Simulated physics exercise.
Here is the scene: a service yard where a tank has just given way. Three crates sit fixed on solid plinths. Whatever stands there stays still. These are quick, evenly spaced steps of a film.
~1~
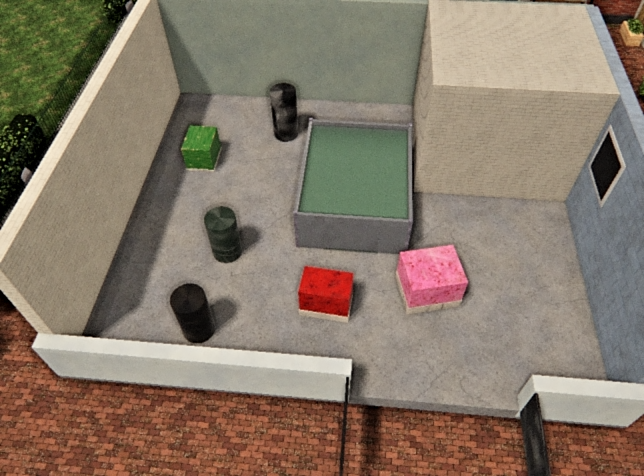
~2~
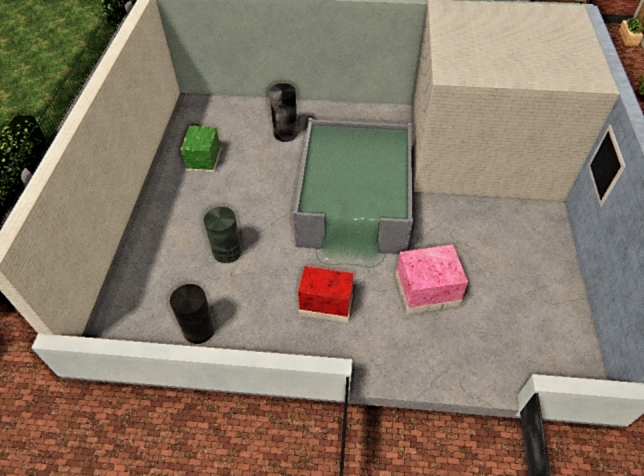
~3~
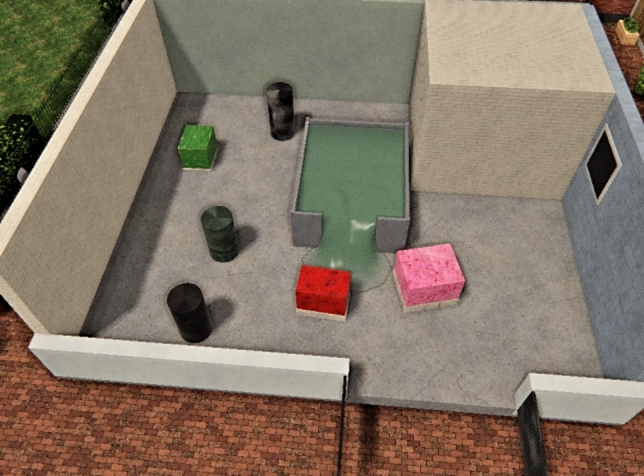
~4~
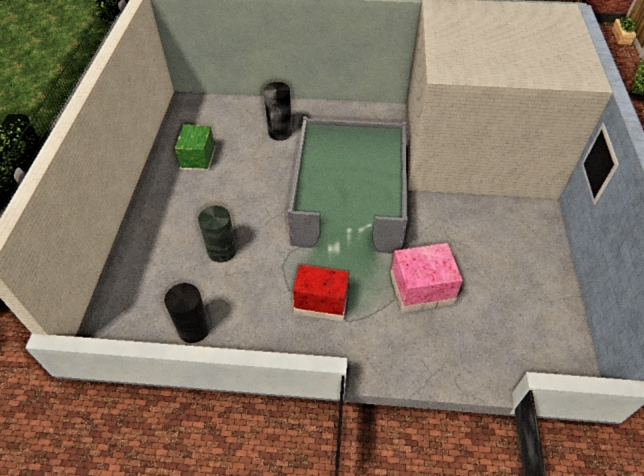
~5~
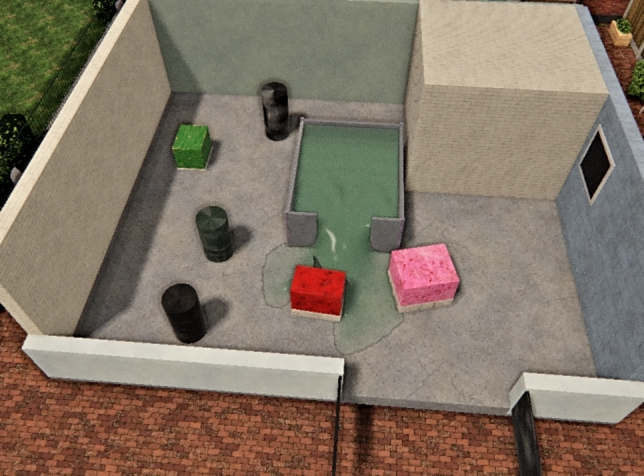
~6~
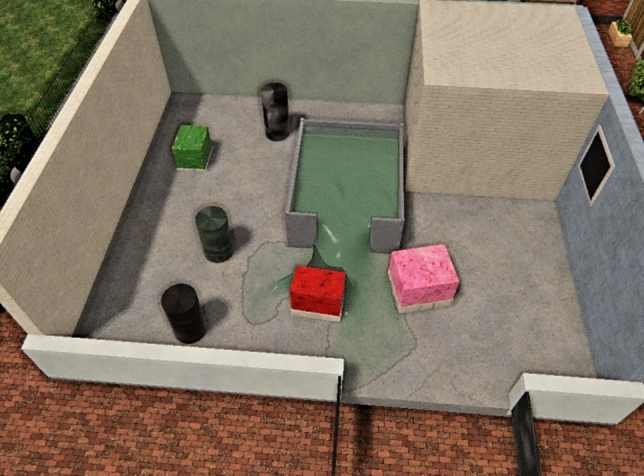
In a walled service yard, greenish water sits still in a rectangular tank among coloured blocks and dark cylinders. A gap opens in the tank's near side and water pours out, spreading across the paving to the red block, then flowing around both its sides toward the low front wall.
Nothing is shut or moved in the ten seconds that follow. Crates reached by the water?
In order: The green crate gets caught by the water. The pink crate gets caught by the water. The red crate gets caught by the water.
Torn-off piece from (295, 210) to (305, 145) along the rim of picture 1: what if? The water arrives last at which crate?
The one in pink.
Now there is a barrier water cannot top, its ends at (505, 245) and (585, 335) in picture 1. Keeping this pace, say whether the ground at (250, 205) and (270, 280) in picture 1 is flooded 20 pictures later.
In order, I'd call them inundated and inundated.
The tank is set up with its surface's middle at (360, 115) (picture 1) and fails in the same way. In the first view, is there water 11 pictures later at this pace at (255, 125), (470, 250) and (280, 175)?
As listed: Dry, flooded, dry.
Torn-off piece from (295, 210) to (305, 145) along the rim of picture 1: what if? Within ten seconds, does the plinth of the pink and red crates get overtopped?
Well, the pink crate is never reached, and the red crate gets reached as well.
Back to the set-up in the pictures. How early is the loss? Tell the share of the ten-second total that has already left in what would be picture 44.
About 75 per cent.
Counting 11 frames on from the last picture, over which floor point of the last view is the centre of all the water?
At roughly (328, 230).
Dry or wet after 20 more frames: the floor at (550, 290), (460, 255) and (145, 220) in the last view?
Status per point, in sequence: Unwetted, then waterlogged, then waterlogged.
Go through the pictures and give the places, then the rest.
Still water in the water tank at (357, 169), in the first frame.
Water pours out at (351, 239) and has run to (321, 255), in the second frame.
The front is at (365, 288), out from the gap at (349, 238), in the third frame.
Water pours out at (346, 238) and has run to (354, 316), in the fourth frame.
The front is at (350, 349), out from the gap at (343, 238), in the fifth frame.
Water pours out at (343, 238) and has run to a hidden place, in the sixth frame.
A moment on, water covers 25 % of the floor; the green crate not reached, the pink crate water round its plinth, the red crate water round its plinth.
Next, water covers 40 % of the floor; the green crate not reached, the pink crate water round its plinth, the red crate water round its plinth.
Then, water covers 55 % of the floor; the green crate water round its plinth, the pink crate water round its plinth, the red crate water round its plinth.
Later, water covers 75 % of the floor; the green crate water round its plinth, the pink crate water round its plinth, the red crate water round its plinth.
In the end, water covers 90 % of the floor; the green crate was topped, the pink crate was topped, the red crate was topped.
